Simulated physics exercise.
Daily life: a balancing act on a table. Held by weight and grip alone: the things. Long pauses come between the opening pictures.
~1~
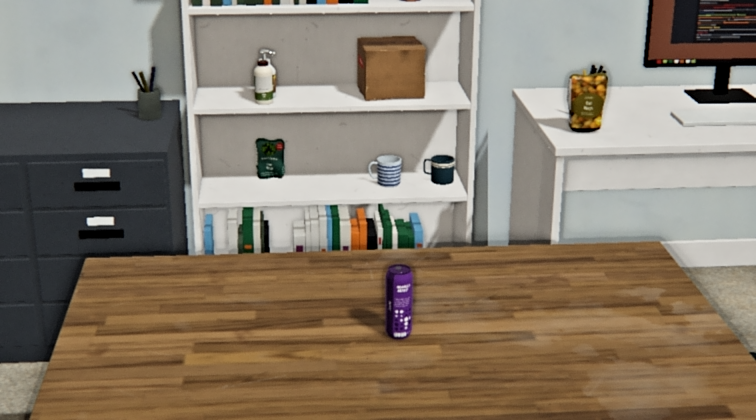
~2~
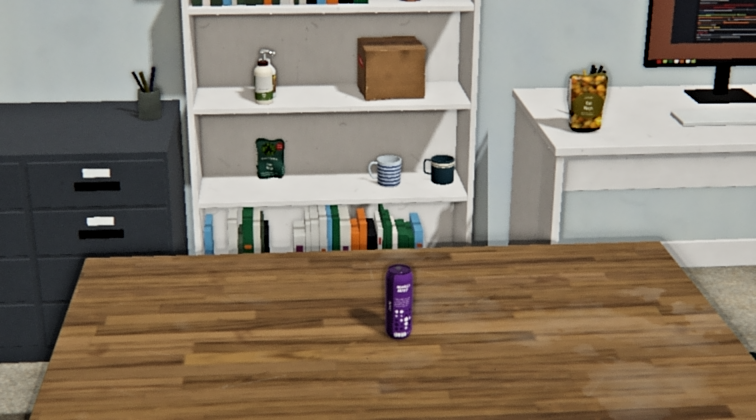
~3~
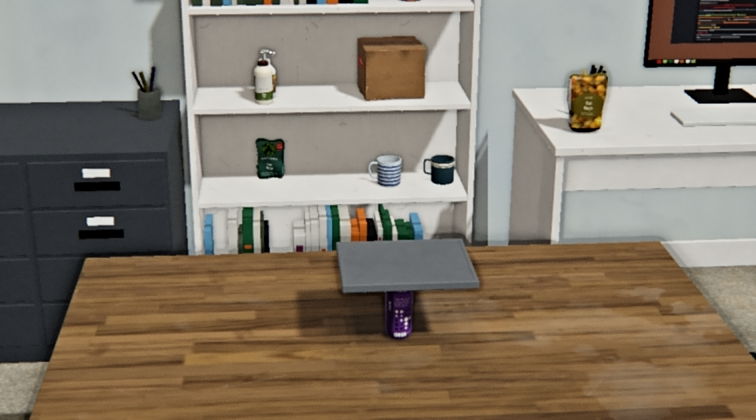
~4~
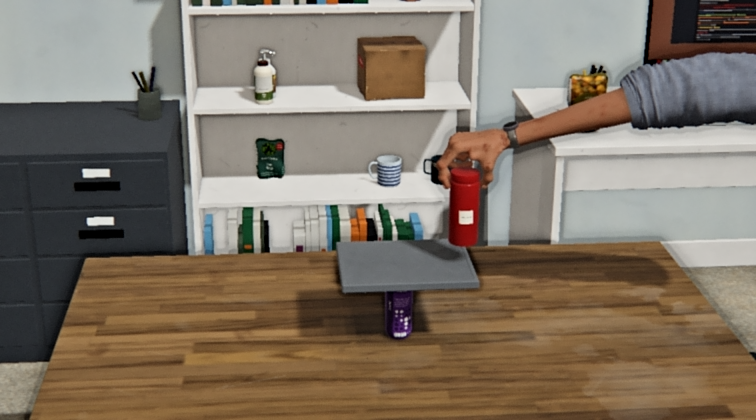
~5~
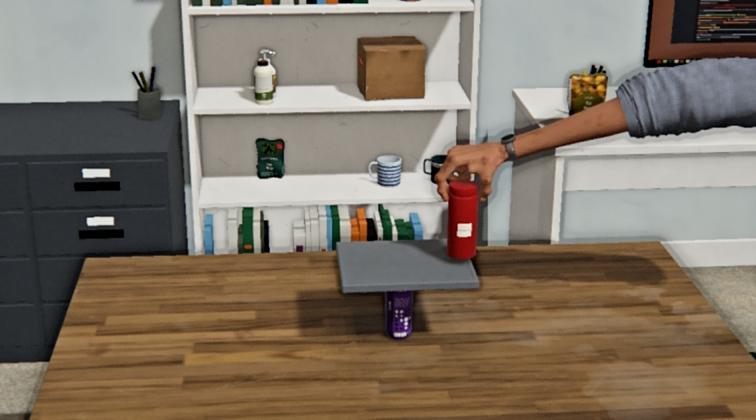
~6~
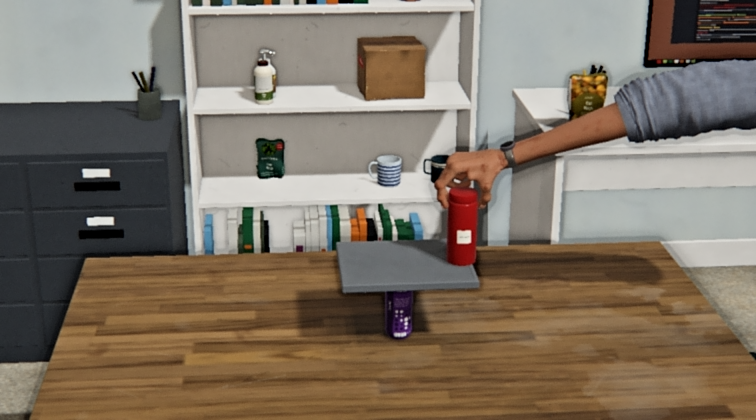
Grey lid appearing atop an upright purple container on a wooden table, then a hand lowering a red jar onto its right edge.
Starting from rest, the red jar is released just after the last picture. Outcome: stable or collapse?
Oh, it doesn't remain fully standing, sadly.
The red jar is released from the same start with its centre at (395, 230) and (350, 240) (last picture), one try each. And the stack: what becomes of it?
It does not fall the first time and falls the second time.
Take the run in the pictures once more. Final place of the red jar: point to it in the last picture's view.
Close to pixel (510, 321).
Then, 0.40 s after the last picture, red jar and grey lid now fallen.
Then, 0.80 s after the last picture, purple can tipped 60° from how it was.
At rest, fallen, red jar, grey lid and purple can. Seen from the same camera at the end, red jar near (509, 321). The stack loses its balance.
